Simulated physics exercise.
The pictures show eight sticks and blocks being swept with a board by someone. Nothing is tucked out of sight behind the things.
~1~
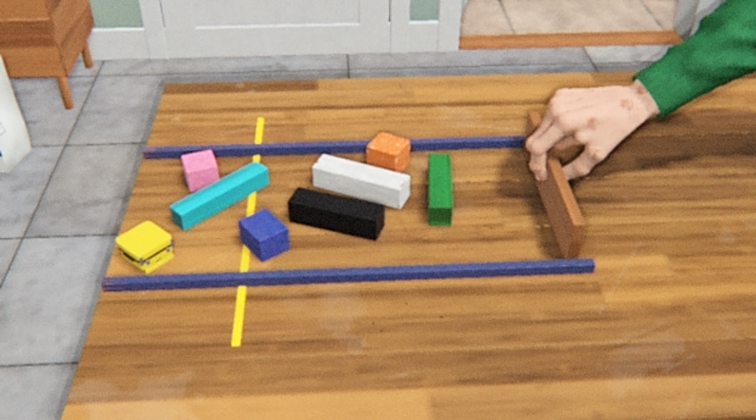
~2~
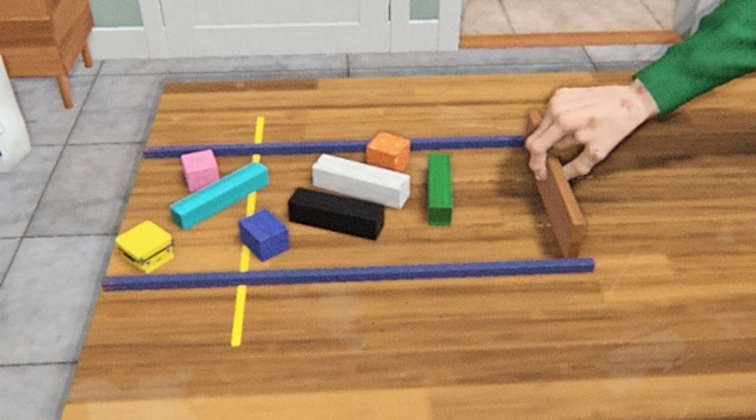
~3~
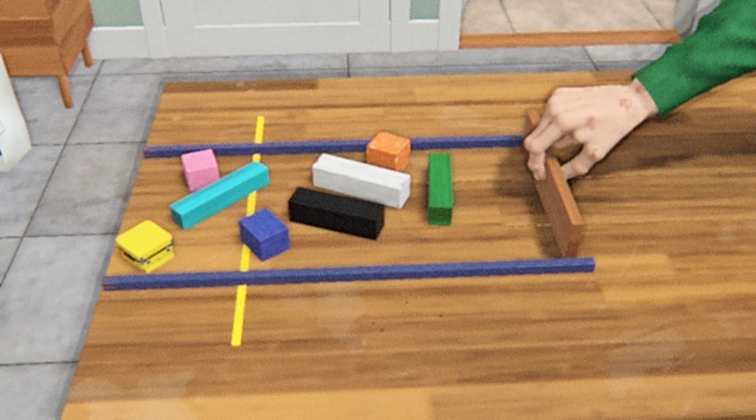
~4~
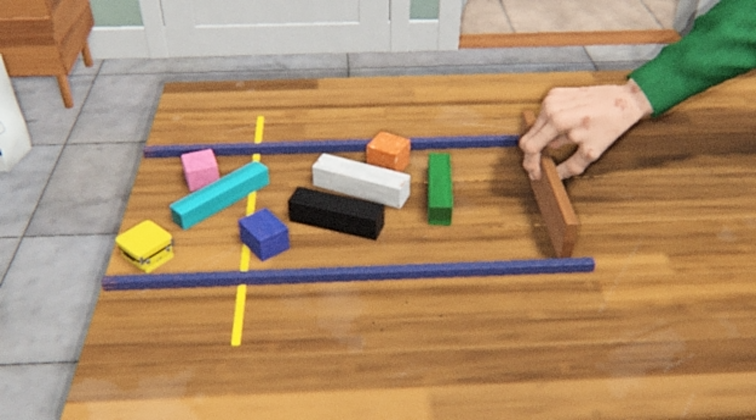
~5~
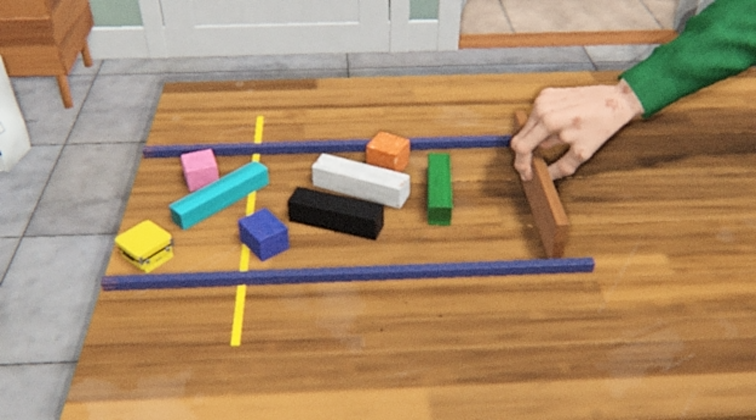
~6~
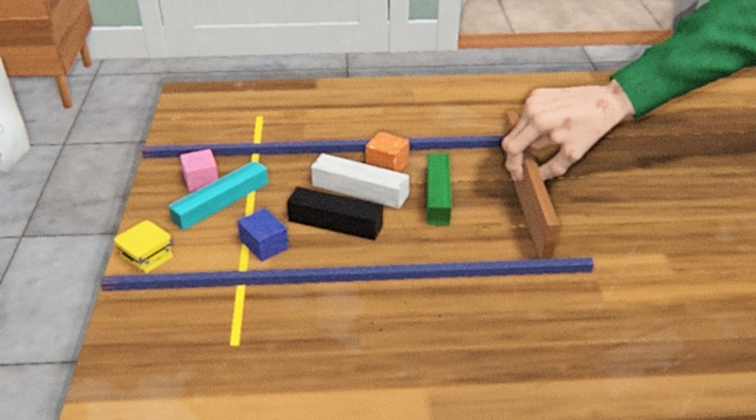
A hand slides a brown board slightly left toward colorful blocks and sticks lying still.
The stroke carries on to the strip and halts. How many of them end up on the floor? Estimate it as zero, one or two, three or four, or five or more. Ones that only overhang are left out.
Estimate: Zero fall off.
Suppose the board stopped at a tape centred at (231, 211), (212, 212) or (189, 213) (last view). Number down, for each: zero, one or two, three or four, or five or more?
Trial 1 - no fall at all; trial 2 - just one or two; trial 3 - 3 or 4.
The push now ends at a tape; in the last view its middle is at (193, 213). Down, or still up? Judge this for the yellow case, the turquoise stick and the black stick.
The yellow case is gone. The turquoise stick is gone. The black stick is still there.
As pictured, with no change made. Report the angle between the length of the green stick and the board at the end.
The angle is some 0°.
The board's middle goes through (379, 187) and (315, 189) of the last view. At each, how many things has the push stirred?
Counts: 4 / 6.
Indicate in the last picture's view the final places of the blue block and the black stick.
In the last picture the first middle sits at (195, 252) and the other at (204, 225).
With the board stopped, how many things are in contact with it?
I count 3 of them.
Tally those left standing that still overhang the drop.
As for overhanging, the count is 0.
Soon after, none off yet; yellow case at rest near (145, 247); pink block at rest near (200, 170); turquoise stick at rest near (220, 194).
After that, none off yet; yellow case at rest near (145, 247); pink block at rest near (200, 170); turquoise stick at rest near (217, 195).
In the end, the number that fall off is zero.
